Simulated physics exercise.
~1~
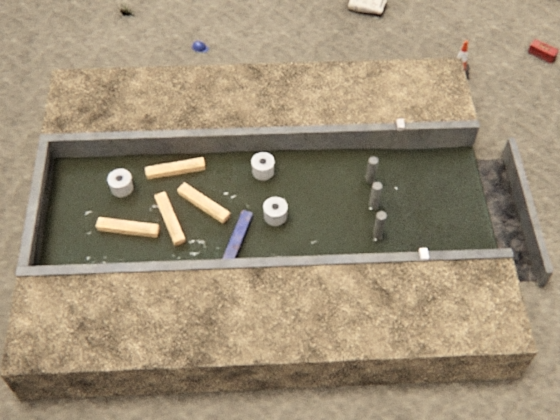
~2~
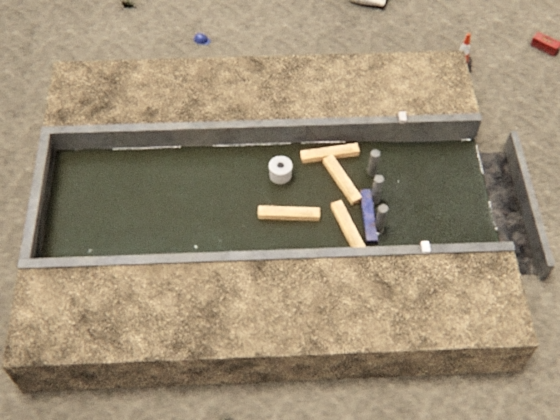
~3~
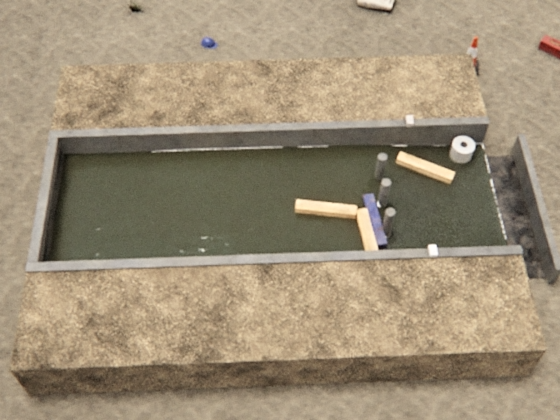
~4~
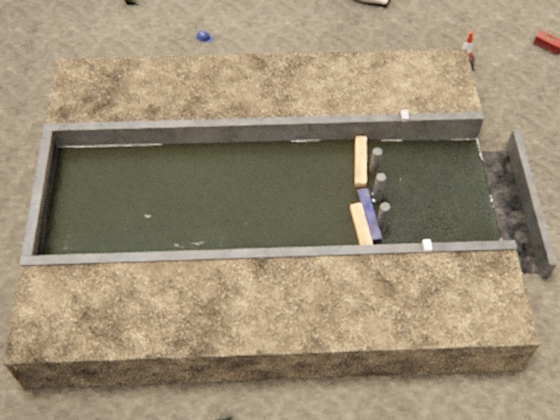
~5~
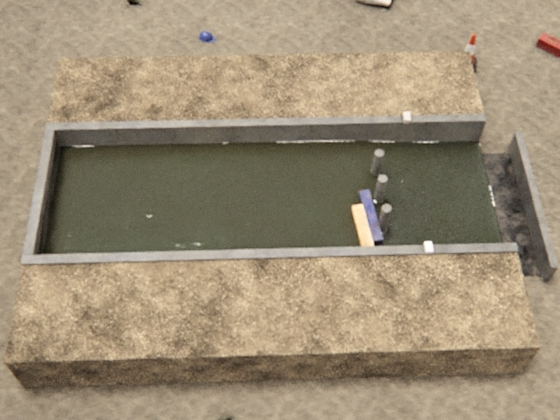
In a walled water channel seen from above, pale beams, white tubs and a blue beam drift right toward three grey posts. The tubs and most pale beams pass beyond them, while the blue beam lodges against the posts, ending there beside one remaining pale beam, short of the white marks.
